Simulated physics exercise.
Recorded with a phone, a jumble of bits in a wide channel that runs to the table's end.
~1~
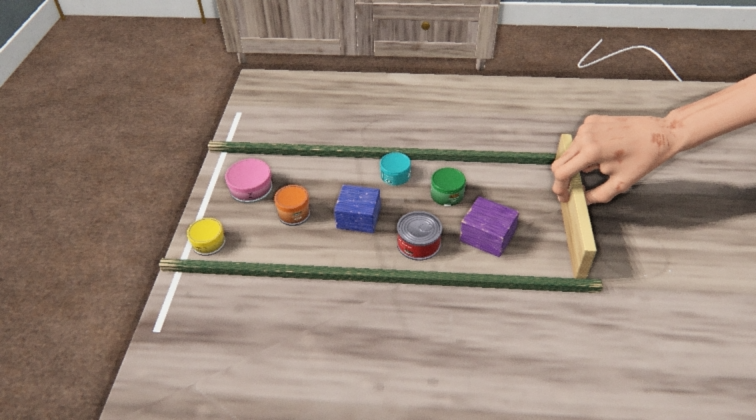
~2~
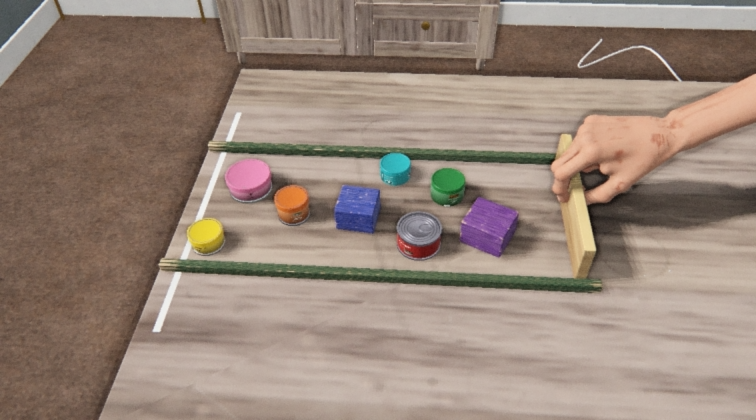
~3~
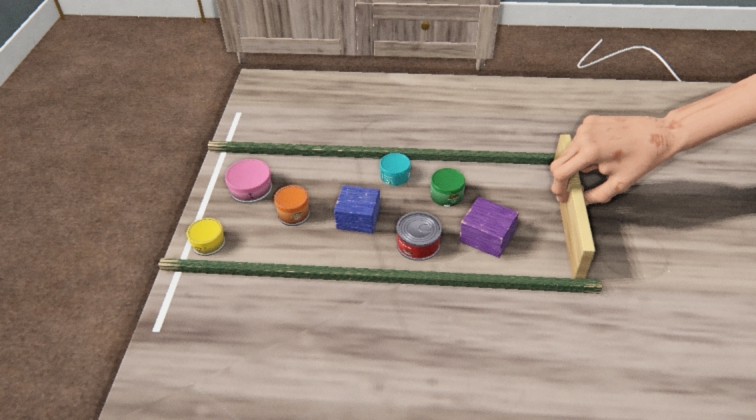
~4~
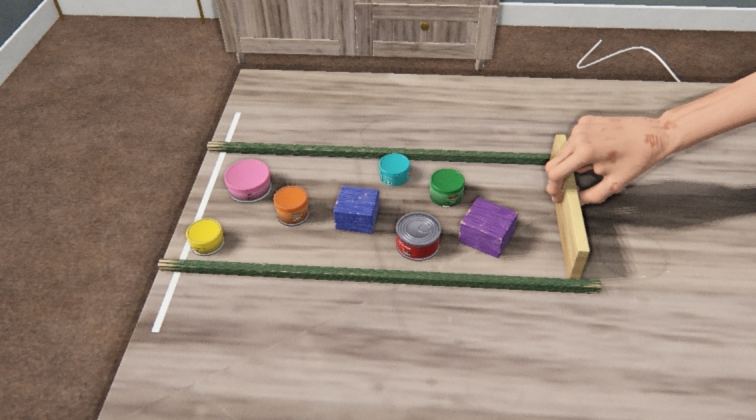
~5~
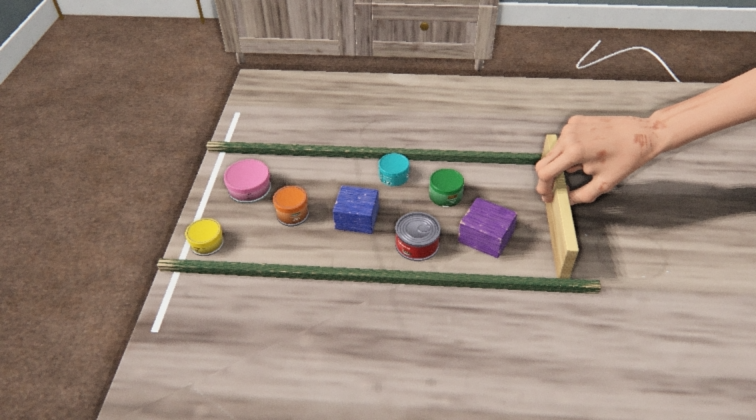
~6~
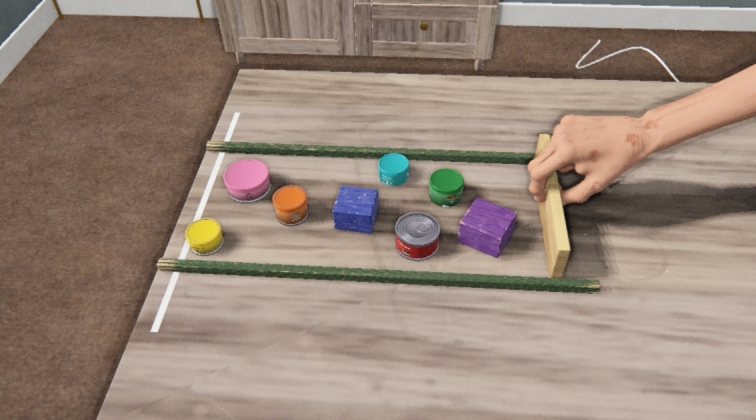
A hand gripping a wooden board slid it a short way left between two green poles, while the colourful tins and two blocks ahead of it on the table stayed practically still, untouched.
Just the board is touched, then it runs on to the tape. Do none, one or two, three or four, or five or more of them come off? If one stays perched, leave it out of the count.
So the count of drops is upwards of four.
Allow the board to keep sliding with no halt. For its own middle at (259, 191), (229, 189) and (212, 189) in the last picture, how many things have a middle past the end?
1; 4; 5.
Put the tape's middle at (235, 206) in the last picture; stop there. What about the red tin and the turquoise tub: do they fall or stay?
The red tin? It heads down. The turquoise tub? It does not drop.
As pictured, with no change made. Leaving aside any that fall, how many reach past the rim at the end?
That'd be 2.
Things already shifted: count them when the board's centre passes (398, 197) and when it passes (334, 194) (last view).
The number moved is 5 and then 6.
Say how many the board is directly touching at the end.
Count: 2.
Early on, none off yet; yellow tin at rest near (205, 237); pink tin at rest near (248, 181); orange pot at rest near (291, 206).
A while later, none off yet; yellow tin at rest near (205, 237); pink tin at rest near (248, 181); orange pot travelled about its own width near (269, 208).
Further along, none off yet; yellow tin leaning well over near (146, 252); pink tin travelled about its own width near (221, 167); orange pot travelled well along near (184, 207).
Finally, the number that fall off is five or more; lost, purple block, red tin, blue block, orange pot, pink tin and yellow tin.
